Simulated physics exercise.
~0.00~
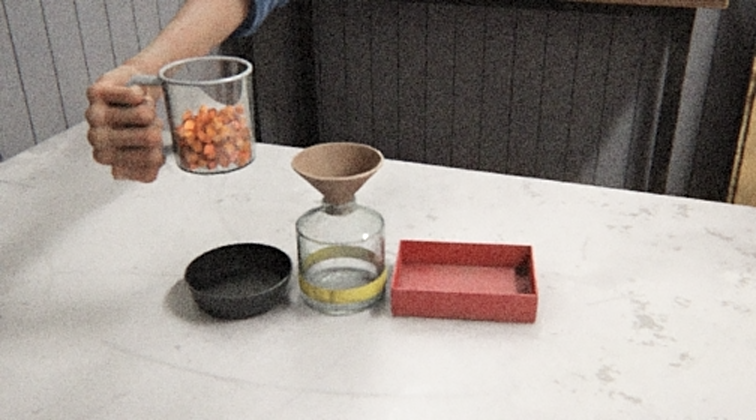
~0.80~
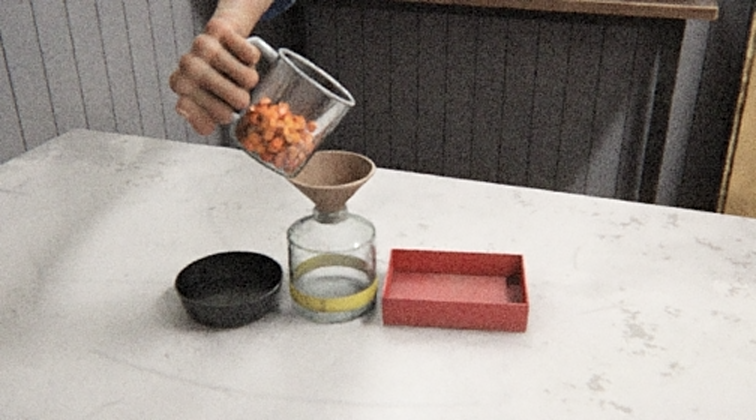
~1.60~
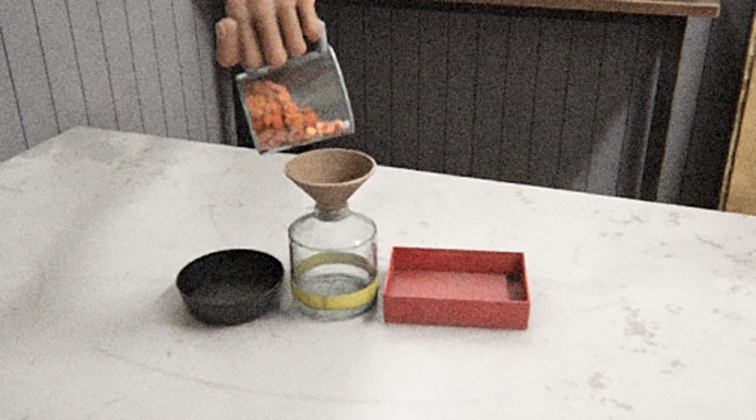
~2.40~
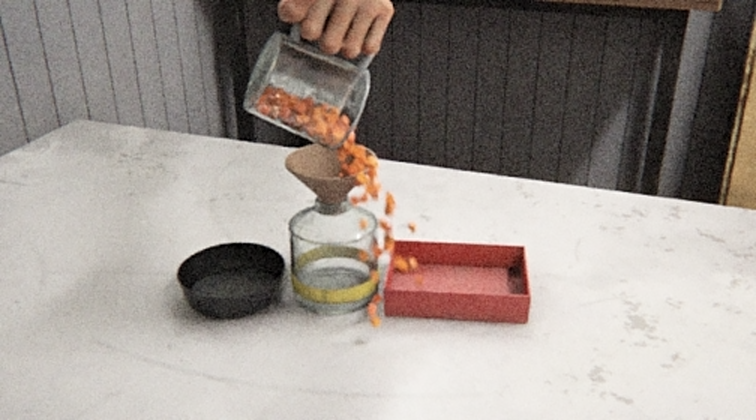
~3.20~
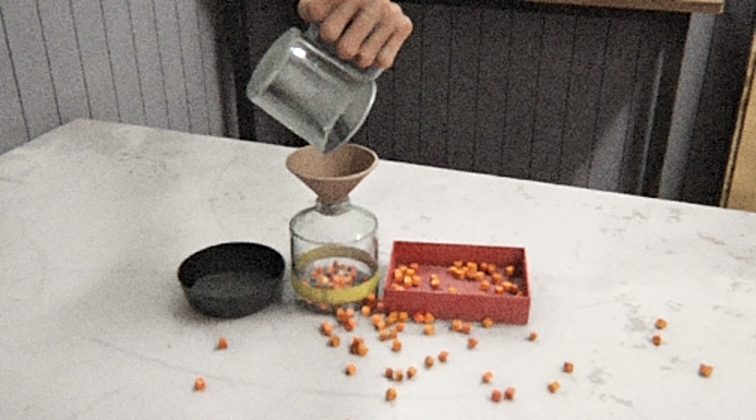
Orange carrot cubes spilled across the pale table after a hand tipped a clear cup over the funnel on a yellow-banded jar, some dropping into the jar, many landing in the red tin on the right, and none in the black dish.
